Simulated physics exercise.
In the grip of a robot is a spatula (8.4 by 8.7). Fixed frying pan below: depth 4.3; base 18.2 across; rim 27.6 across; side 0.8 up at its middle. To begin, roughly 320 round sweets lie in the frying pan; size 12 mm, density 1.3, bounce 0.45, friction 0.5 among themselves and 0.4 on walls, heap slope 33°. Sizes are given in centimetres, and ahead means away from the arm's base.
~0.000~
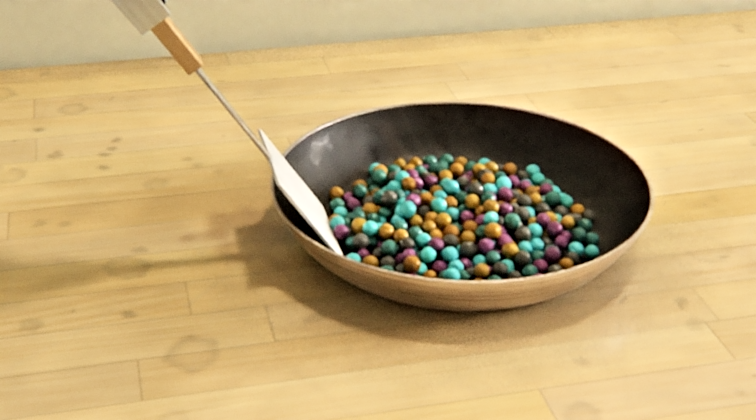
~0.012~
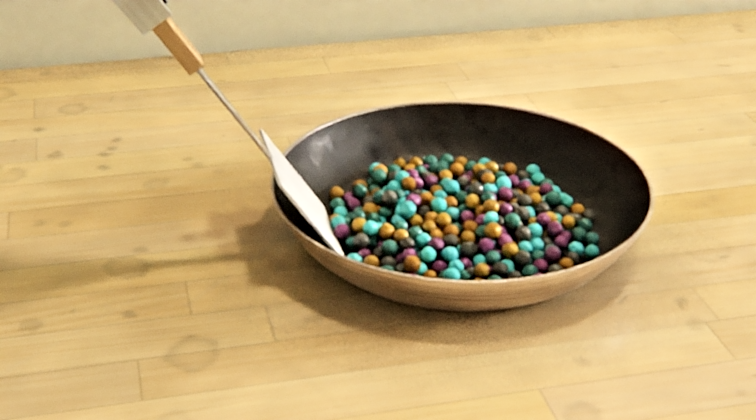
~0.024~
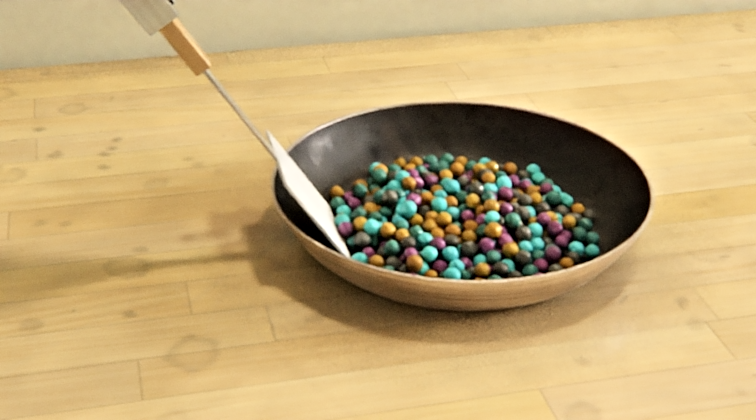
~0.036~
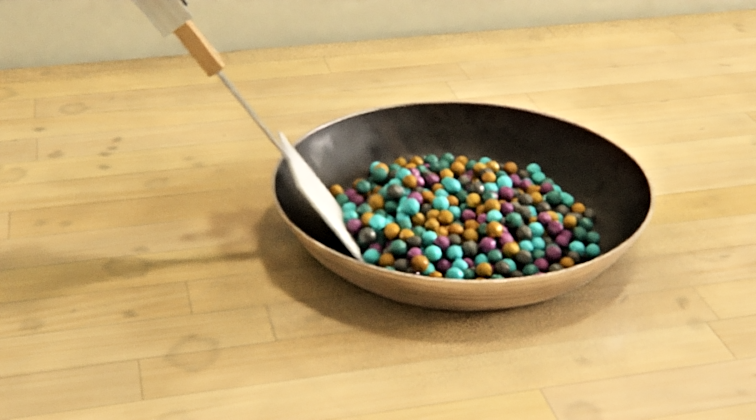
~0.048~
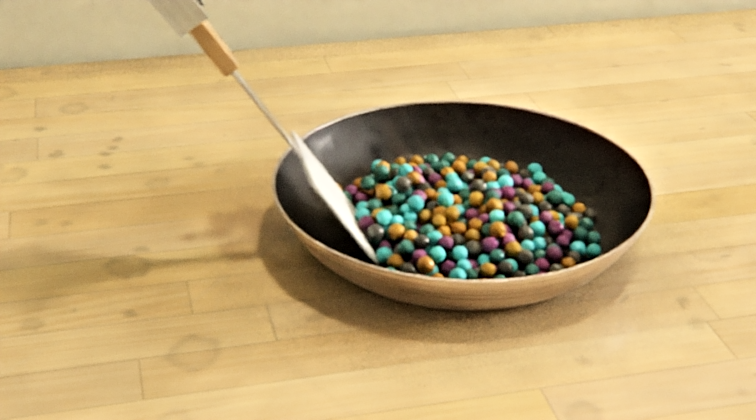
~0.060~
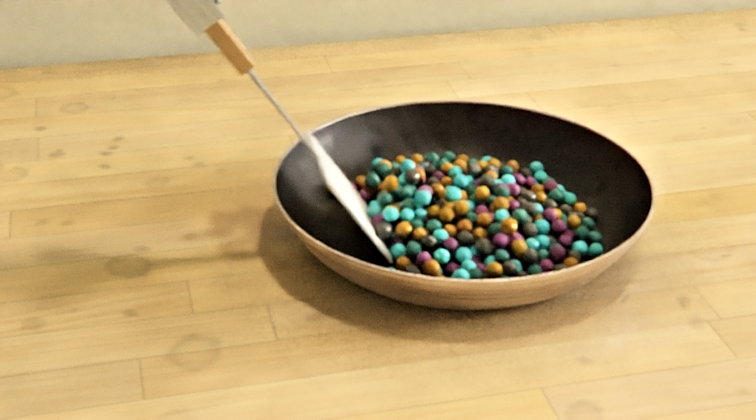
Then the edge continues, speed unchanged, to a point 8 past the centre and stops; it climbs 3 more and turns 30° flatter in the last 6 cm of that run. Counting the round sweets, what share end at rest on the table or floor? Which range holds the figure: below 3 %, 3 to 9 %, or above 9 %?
The figure lies within 3 to 9 %.
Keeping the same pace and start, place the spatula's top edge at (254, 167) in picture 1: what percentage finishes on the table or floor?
Spill: Approx. 5 per cent.
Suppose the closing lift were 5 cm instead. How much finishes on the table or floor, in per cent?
It comes to near 10 percent.
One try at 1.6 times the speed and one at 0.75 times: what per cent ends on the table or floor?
Try one about 15 %, try two about 0 %.
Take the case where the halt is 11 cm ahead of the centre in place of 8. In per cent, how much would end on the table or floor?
Near 25 per cent.
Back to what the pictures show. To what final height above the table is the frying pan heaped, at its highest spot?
Some 5.0 cm above the table.
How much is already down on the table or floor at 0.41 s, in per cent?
About 4 per cent.
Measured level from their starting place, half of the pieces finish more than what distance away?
Level distance of around 5 cm.
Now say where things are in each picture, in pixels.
The spatula top edge at (268, 156), sloping 57°; upper third of the load around (452, 214), from x 335 to 590, top at y 160; 324 in the frying pan, in the first frame.
The spatula top edge at (269, 156), sloping 57°; upper third of the load around (452, 213), from x 335 to 590, top at y 160, in the second frame.
The spatula top edge at (275, 156), sloping 57°; upper third of the load around (452, 214), from x 335 to 590, top at y 160, in the third frame.
The spatula top edge at (288, 157), sloping 57°; upper third of the load around (453, 212), from x 335 to 595, top at y 160, in the fourth frame.
The spatula top edge at (302, 157), sloping 57°; upper third of the load around (453, 209), from x 335 to 595, top at y 160, in the fifth frame.
The spatula top edge at (316, 155), sloping 57°; upper third of the load around (460, 207), from x 335 to 595, top at y 160; 324 in the frying pan, in the sixth frame.
After 0.12 s, sloping 57°, highest piece 4 above the table; 324 in the frying pan.
After 0.18 s, sloping 48°, highest piece 5 above the table; 324 in the frying pan.
After 0.41 s, sloping 27°, highest piece 5 above the table; 309 in the frying pan, 14 on the table or floor, 1 on the blade or in flight.
After 1.46 s, sloping 27°, highest piece 5 above the table; 308 in the frying pan, 16 on the table or floor.
In the end, 308 in the frying pan, 16 on the table or floor. That is 5 % on the table or floor.
